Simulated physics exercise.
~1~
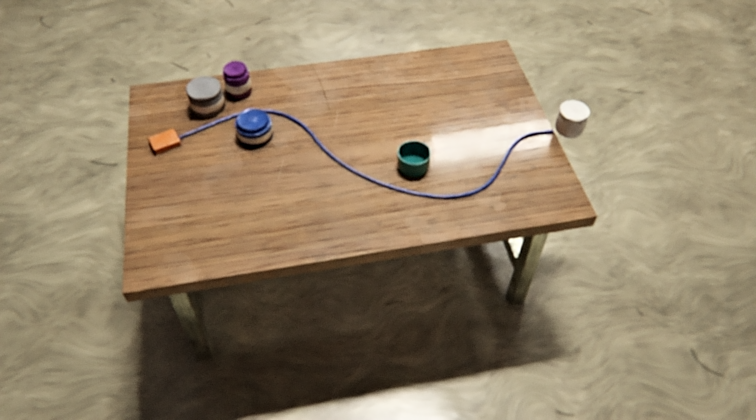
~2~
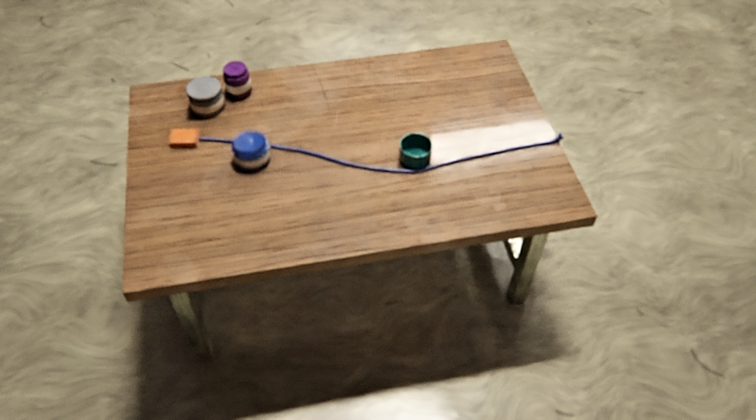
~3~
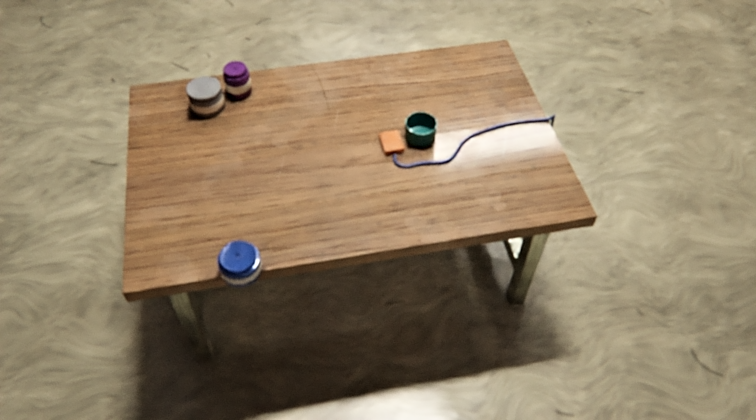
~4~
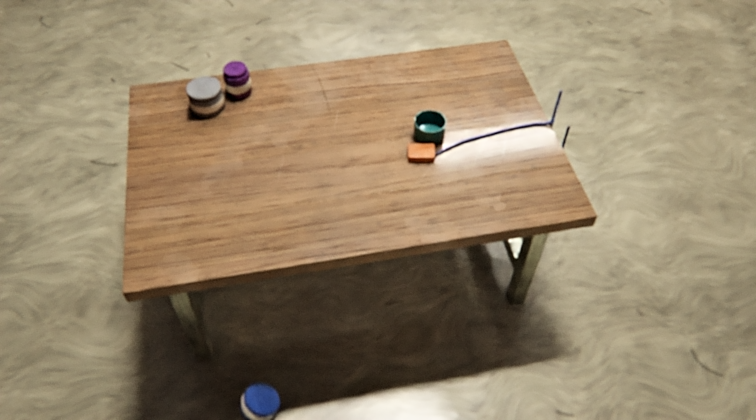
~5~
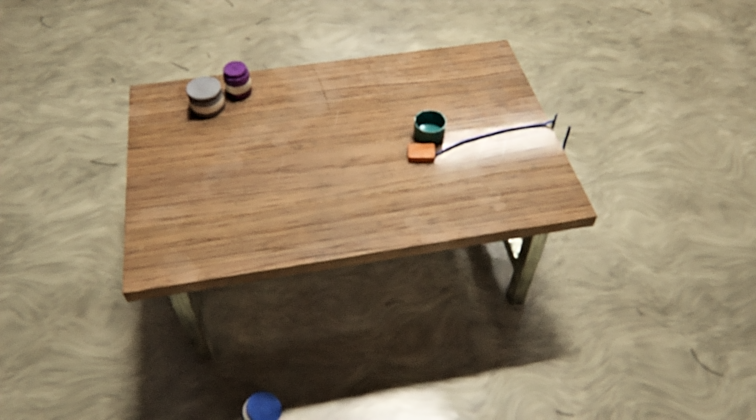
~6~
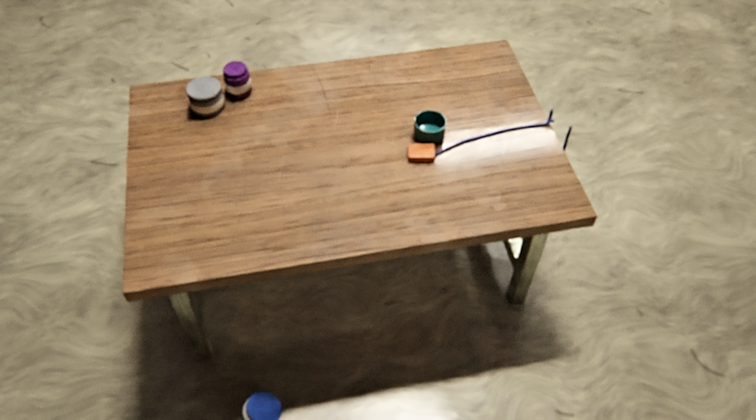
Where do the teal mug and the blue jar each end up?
The teal mug stays on top of the table, shifted only a little with the orange phone beside it. The blue jar goes over the front edge and ends up on the floor.
A wooden table held jars, a teal mug and an orange phone on a blue cable as a white speaker dropped past the right edge. The cable slid right, dragging the phone beside the mug, while the blue jar rolled off the front onto the floor.
